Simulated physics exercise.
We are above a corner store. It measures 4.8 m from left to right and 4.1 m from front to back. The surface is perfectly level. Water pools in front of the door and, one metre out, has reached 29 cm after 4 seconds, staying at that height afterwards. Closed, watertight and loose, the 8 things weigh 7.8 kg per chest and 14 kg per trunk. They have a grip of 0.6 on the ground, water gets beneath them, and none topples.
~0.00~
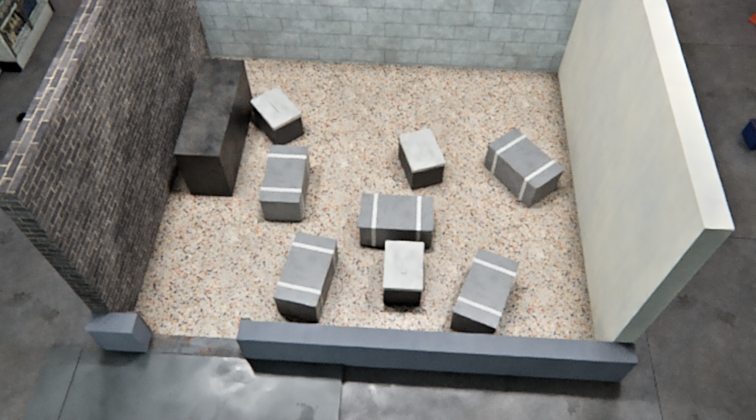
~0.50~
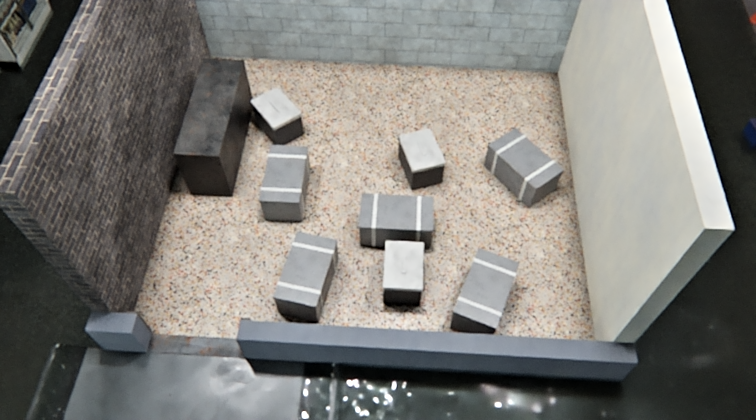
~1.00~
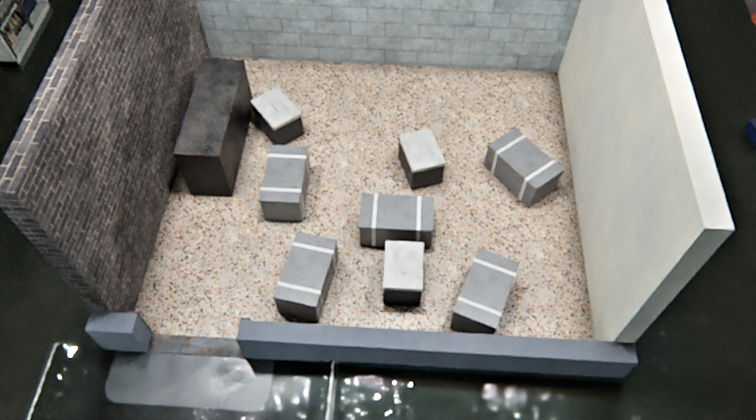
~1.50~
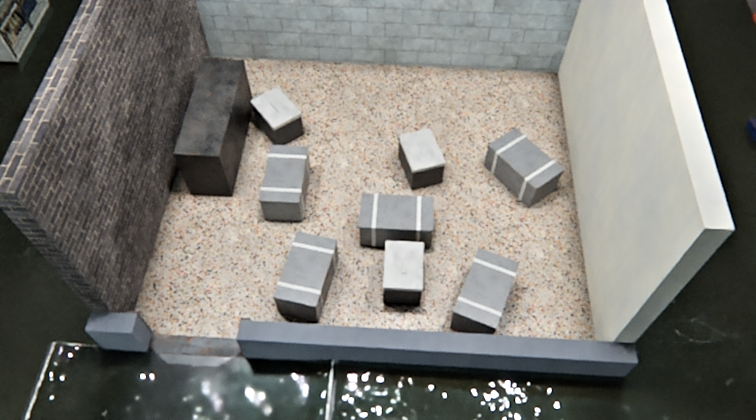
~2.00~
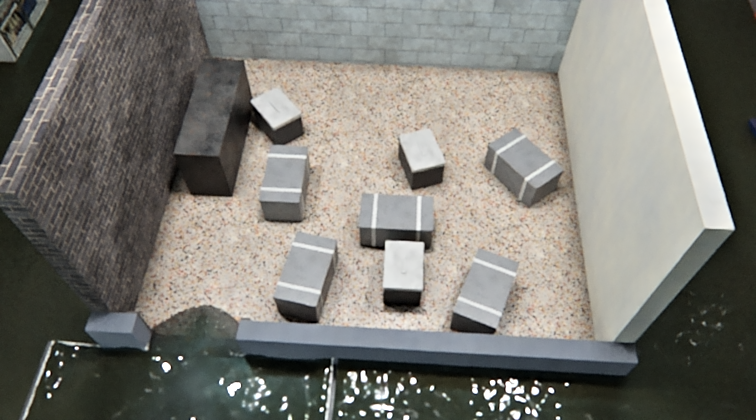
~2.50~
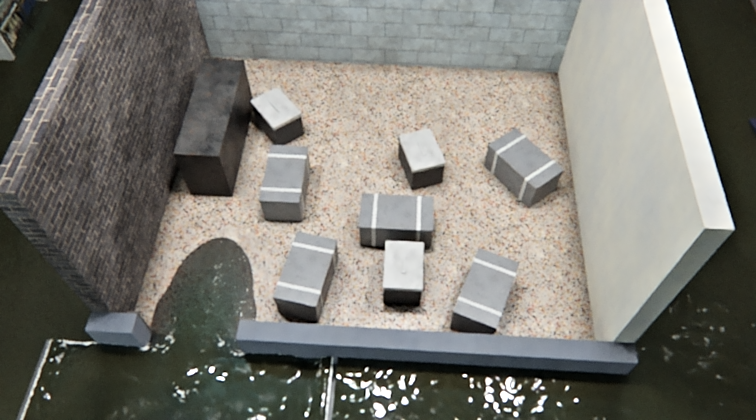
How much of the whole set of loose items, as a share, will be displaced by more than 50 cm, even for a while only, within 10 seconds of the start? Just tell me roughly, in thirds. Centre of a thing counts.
Some: A third to two thirds.
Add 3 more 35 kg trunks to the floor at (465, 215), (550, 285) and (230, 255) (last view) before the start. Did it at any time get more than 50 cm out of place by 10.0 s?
Within the limit; within the limit; beyond the limit.
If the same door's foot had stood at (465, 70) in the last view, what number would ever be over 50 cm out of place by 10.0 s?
That gives 6 of them.
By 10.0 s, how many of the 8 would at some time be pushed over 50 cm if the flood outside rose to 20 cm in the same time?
3.
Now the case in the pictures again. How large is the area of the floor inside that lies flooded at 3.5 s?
About 3.0 m2.
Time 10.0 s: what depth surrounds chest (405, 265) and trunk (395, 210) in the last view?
Depths: Near 2 cm, then near 3 cm.
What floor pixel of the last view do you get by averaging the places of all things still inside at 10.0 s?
Close to (458, 206).
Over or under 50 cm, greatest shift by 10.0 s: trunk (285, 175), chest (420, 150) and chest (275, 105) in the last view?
So that's beyond it for the first, beyond it for the second and beyond it for the last.
After 3.5 s 0 of 8 are over 50 cm from their spots; 0 afloat.
After 4.5 s 0 of 8 are over 50 cm from their spots; 0 afloat.
After 7.0 s 3 of 8 are over 50 cm from their spots; 2 afloat.
After 10.0 s 4 of 8 are over 50 cm from their spots, and 4 have been at some point; 4 afloat.
